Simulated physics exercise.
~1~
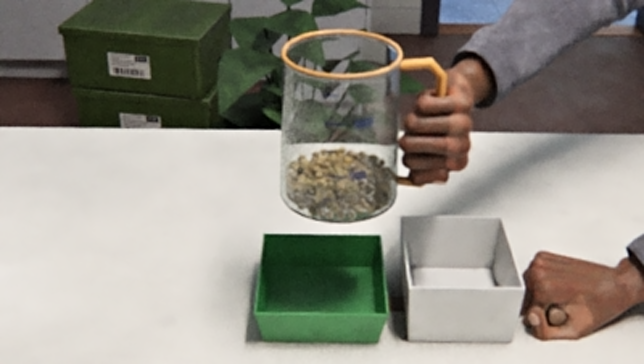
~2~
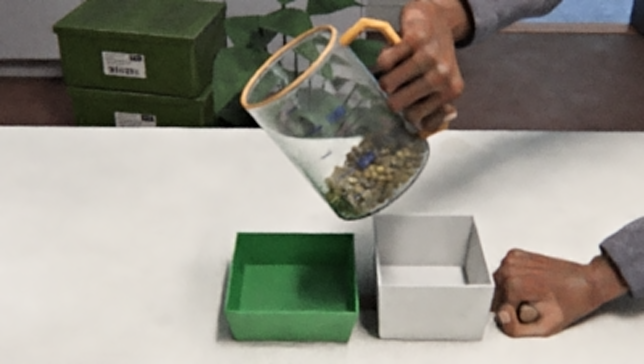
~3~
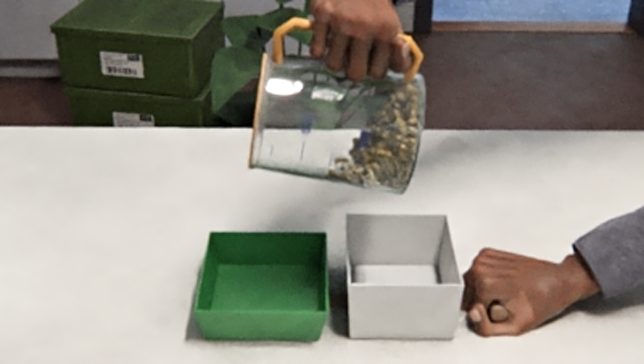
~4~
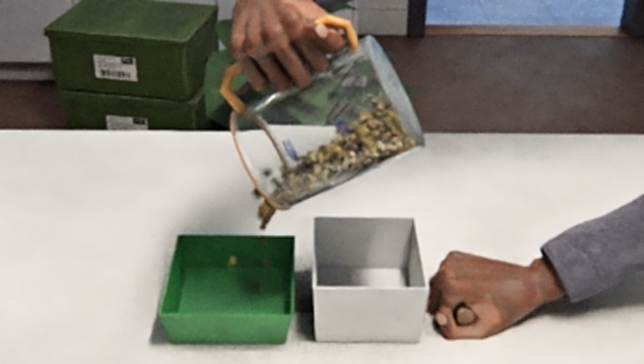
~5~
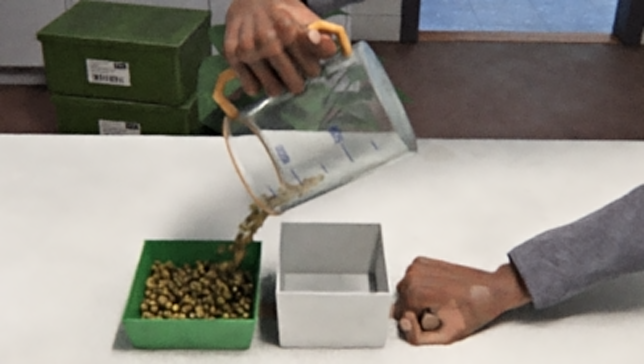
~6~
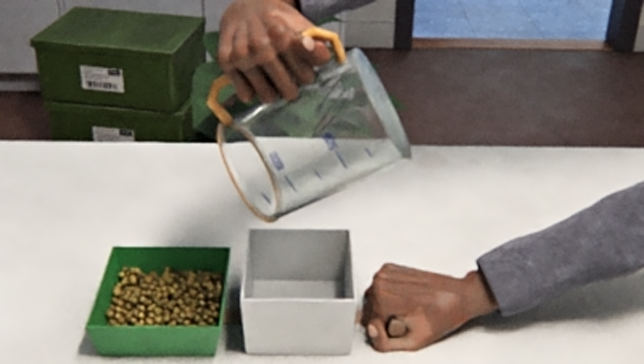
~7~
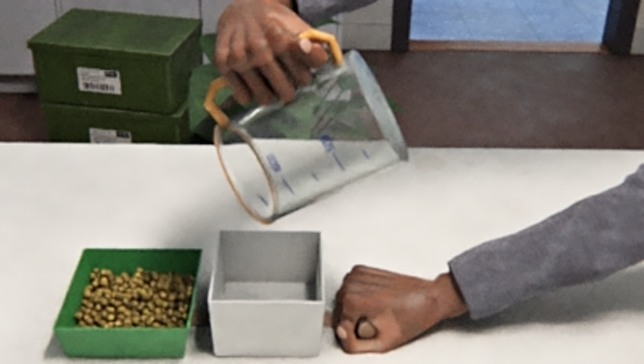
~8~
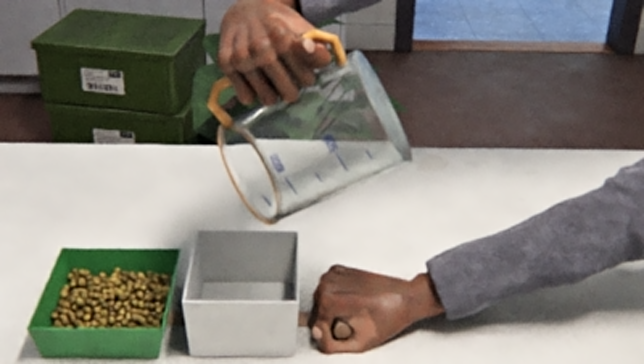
A person in grey sleeves holds a clear jug with an orange rim and handle above a white table, seen from the front and slightly above, with stacked green boxes and a plant behind. Below stand an open green tin and a white one to its right, beside the person's other fist. The jug, partly filled with small brownish-green pieces, tips to the left while the tins slide steadily left with the fist following. The pieces slide to the rim and pour into the green tin. The jug empties and stays tilted, leaving the green tin holding the pieces and the white tin empty.
